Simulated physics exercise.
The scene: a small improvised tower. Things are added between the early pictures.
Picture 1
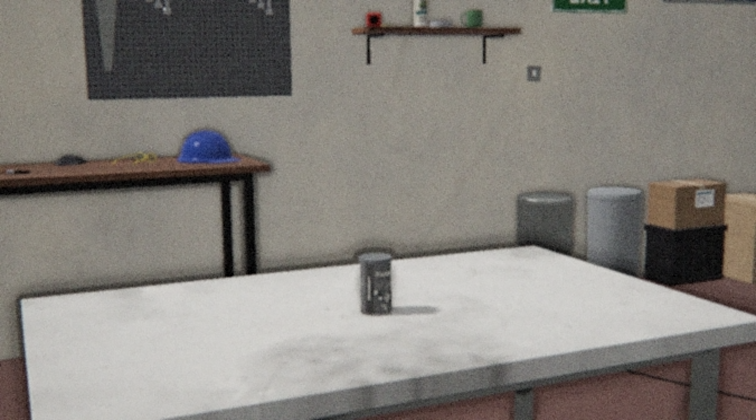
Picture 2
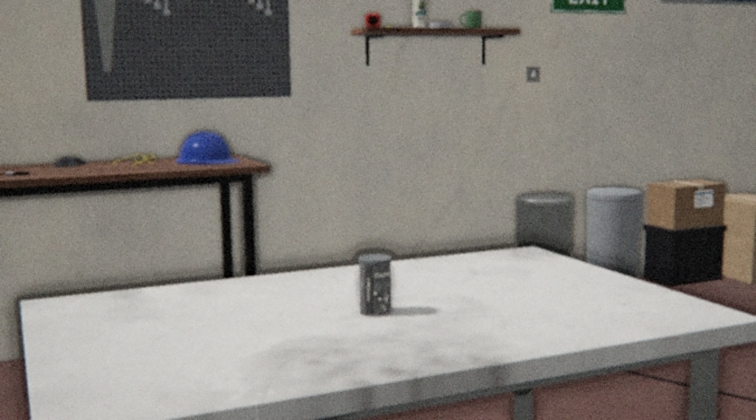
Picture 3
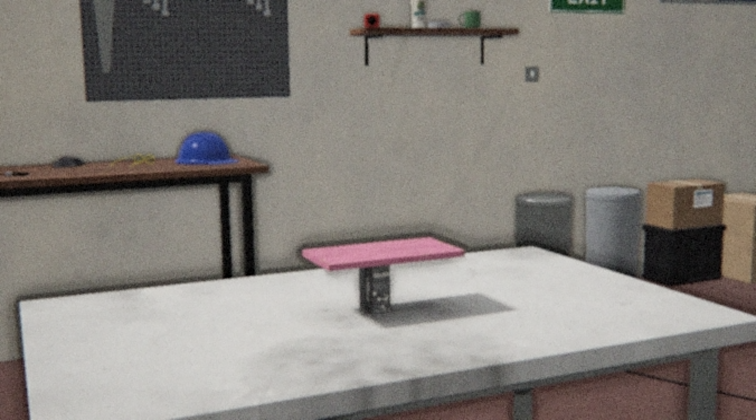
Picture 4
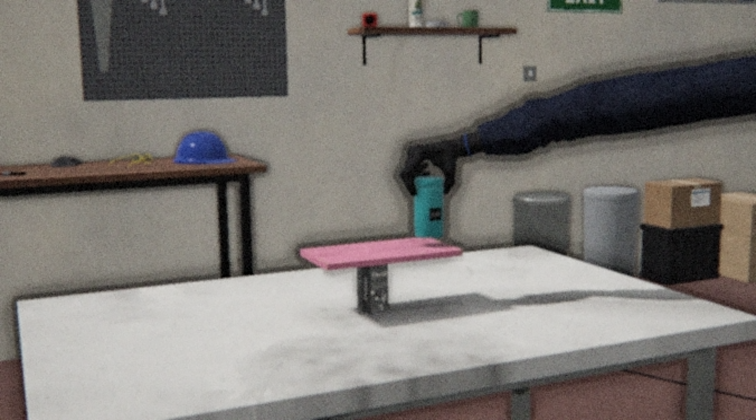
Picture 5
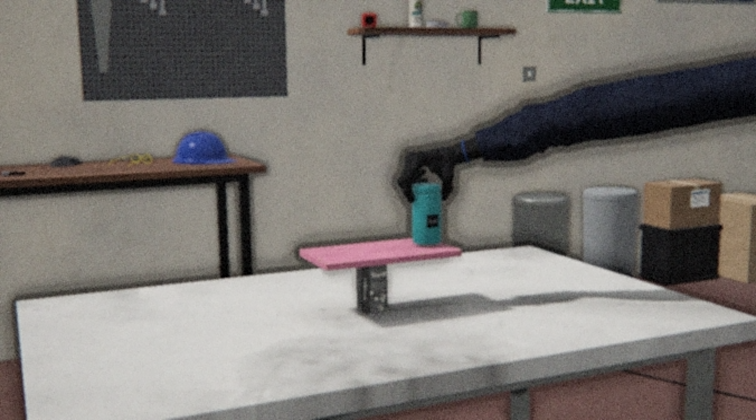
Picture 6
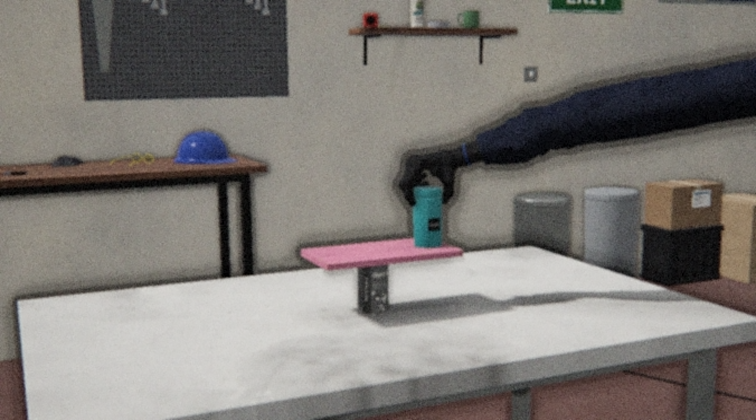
Pink board appearing across a grey tin on a white table, then a gloved hand lowering a turquoise jar onto its right side.
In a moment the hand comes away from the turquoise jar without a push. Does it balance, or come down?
In the end the stack gives way.
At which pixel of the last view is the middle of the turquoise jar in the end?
Near (483, 284).
Then, 0.40 s after the last picture, turquoise jar now fallen; pink board tipped 57° from how it was.
Then, 0.50 s after the last picture, pink board tipped 51° from how it was.
At rest, fallen, pink board and turquoise jar; grey tin in place. Seen from the same camera at the end, turquoise jar near (482, 284). The stack loses its balance.
